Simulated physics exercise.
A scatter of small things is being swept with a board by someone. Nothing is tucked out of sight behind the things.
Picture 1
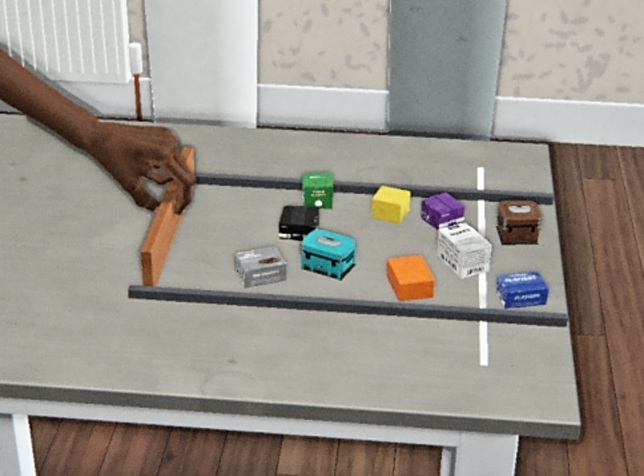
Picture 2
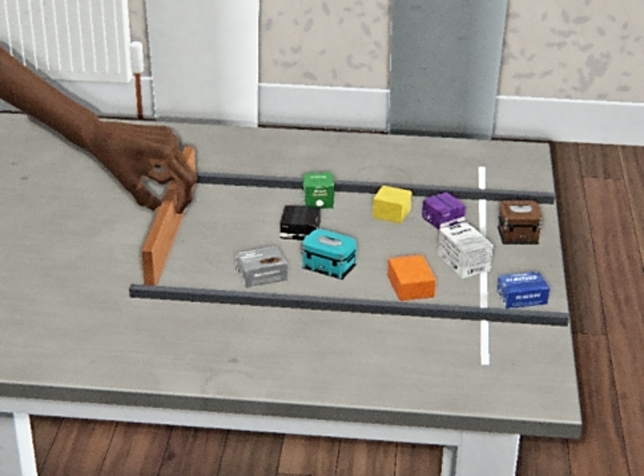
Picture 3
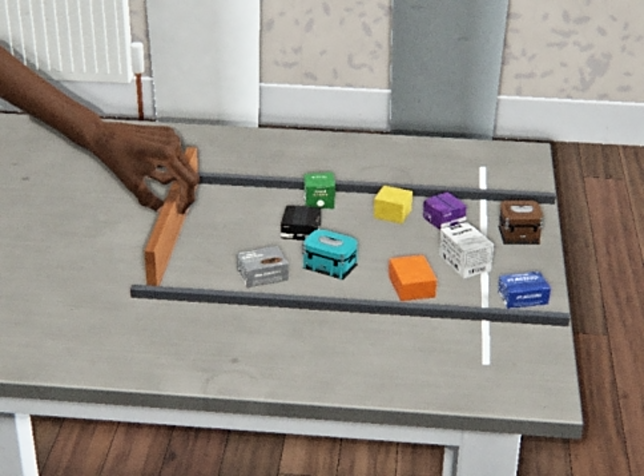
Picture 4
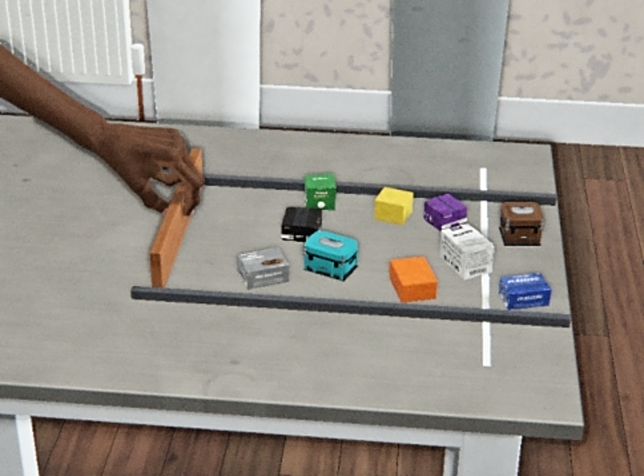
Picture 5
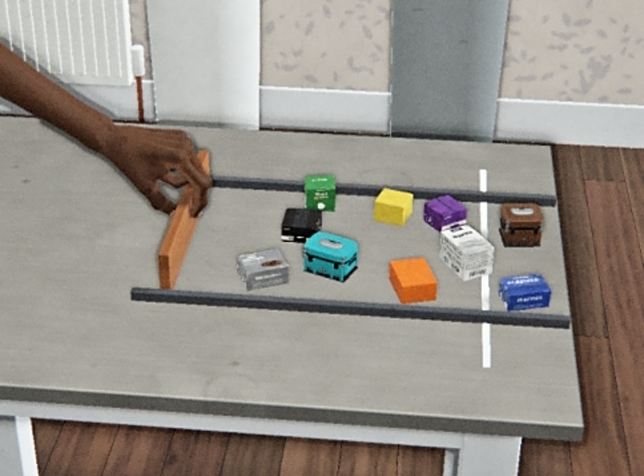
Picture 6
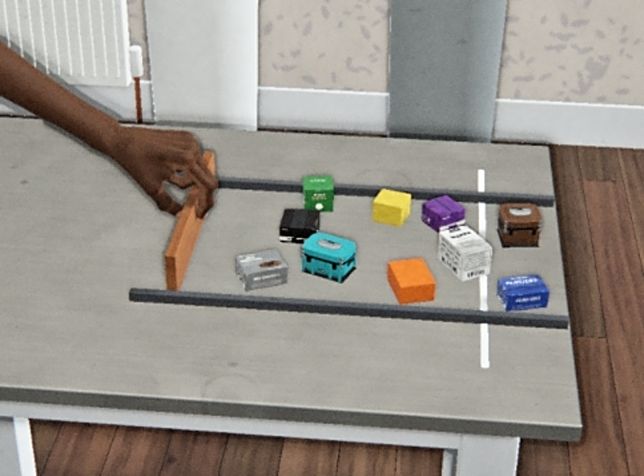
At the start, a hand holds an orange-brown wooden board upright at the left end of two dark rails on a grey table, with colourful small boxes and cases scattered to its right. The hand then slides the board slightly rightward between the rails, without touching the items, which stay in place.
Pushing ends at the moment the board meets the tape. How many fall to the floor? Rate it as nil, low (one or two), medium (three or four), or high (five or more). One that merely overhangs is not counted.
Low, one or two.
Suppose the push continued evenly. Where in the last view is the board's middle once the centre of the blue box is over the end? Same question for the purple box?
Estimated middle: (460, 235), and (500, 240) for the other.
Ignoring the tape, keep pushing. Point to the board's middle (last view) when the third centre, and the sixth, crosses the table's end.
I'd say close to (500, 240), and after that close to (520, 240).
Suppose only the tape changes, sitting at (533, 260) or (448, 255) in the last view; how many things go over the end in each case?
Counts: 6, 0.
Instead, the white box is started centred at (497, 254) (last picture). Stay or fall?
From that start, the white box stays.
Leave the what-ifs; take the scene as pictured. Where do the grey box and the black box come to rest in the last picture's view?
I'd say approximately (506, 297) and then (501, 238).
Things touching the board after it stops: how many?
In total, 4.
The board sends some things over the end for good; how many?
The figure is 2, exactly.
Soon after, none off yet; brown case at rest near (519, 225); blue box at rest near (523, 293); white box at rest near (464, 253).
After that, none off yet; brown case displaced about its own width near (547, 230); blue box displaced a little near (543, 295); white box displaced about its own width near (503, 249).
In the end, the number that fall off is one or two; gone, blue box and brown case.
